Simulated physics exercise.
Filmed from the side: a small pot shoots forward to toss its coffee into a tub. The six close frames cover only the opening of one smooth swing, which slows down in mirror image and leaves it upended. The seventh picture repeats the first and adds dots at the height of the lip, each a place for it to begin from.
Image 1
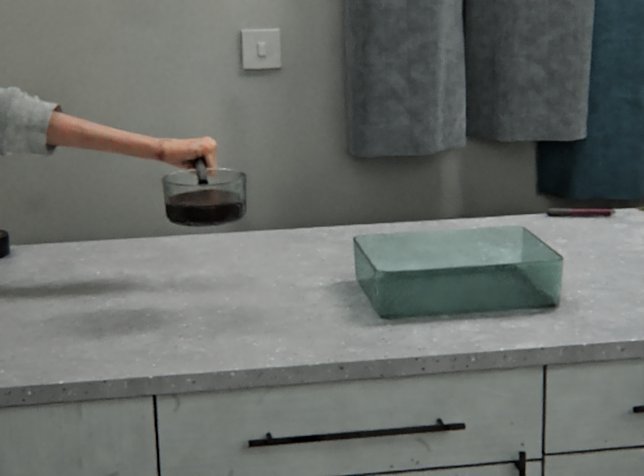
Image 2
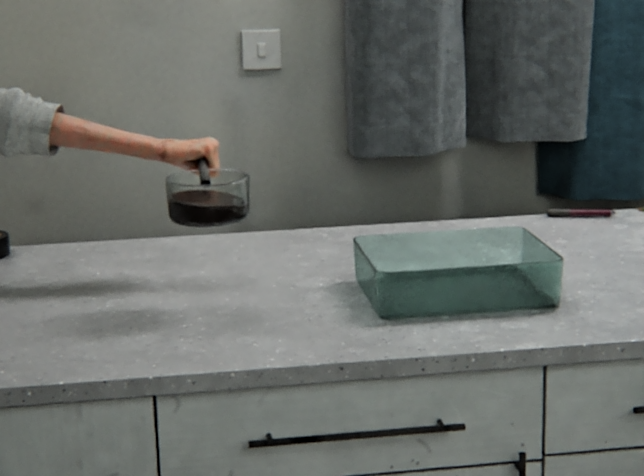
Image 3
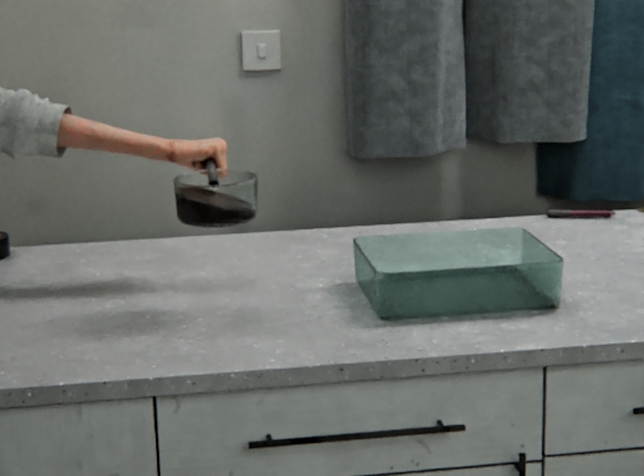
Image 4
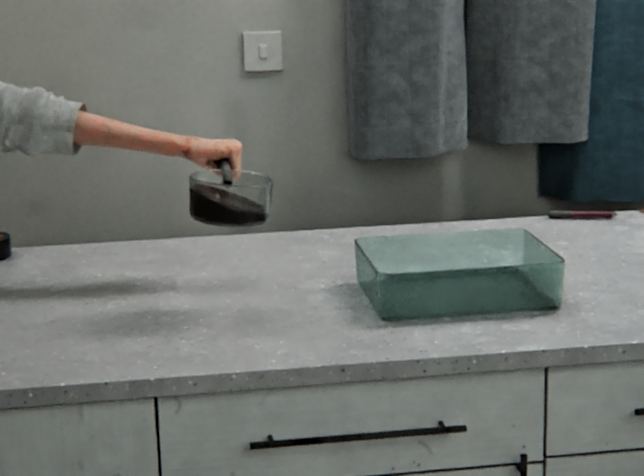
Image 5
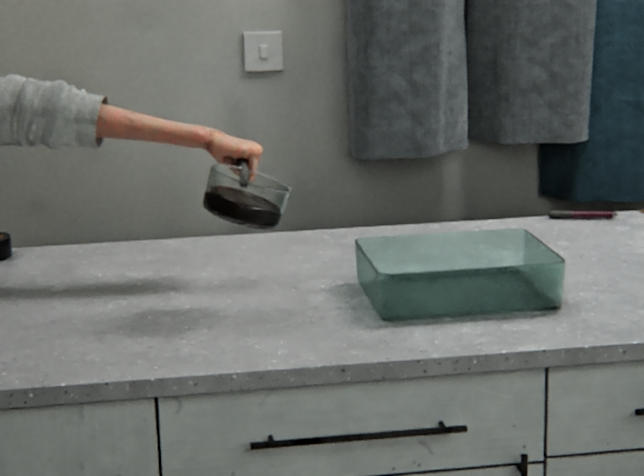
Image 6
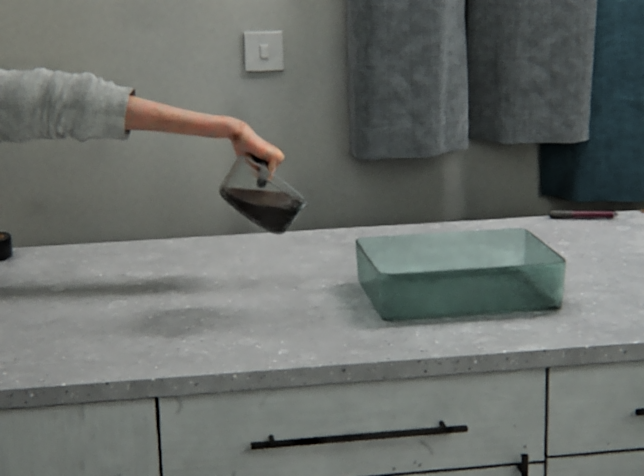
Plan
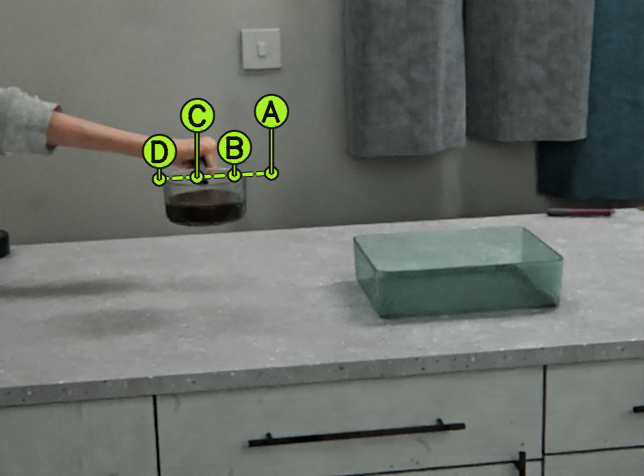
In this clip, a hand holding a small clear pot of dark liquid above a gray counter moves right, toward a green tub, then tilts the pot increasingly steeply, with the liquid still inside.
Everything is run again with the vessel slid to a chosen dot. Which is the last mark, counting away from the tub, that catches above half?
It is A.
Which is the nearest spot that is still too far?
The answer is B.
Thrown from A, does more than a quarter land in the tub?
Yes.
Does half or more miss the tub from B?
Yes.
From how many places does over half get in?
One.
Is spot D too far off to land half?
Yes, it does.
In lime, A at (271, 173); B at (234, 175); C at (197, 177); D at (159, 179).
With A, about 72 % lands in the tub, 20 % falls short and 8 % goes beside or beyond.
With B, about 17 % lands in the tub, 81 % falls short.
With C, about 0 % lands in the tub, 100 % falls short.
With D, about 0 % lands in the tub, 100 % falls short.
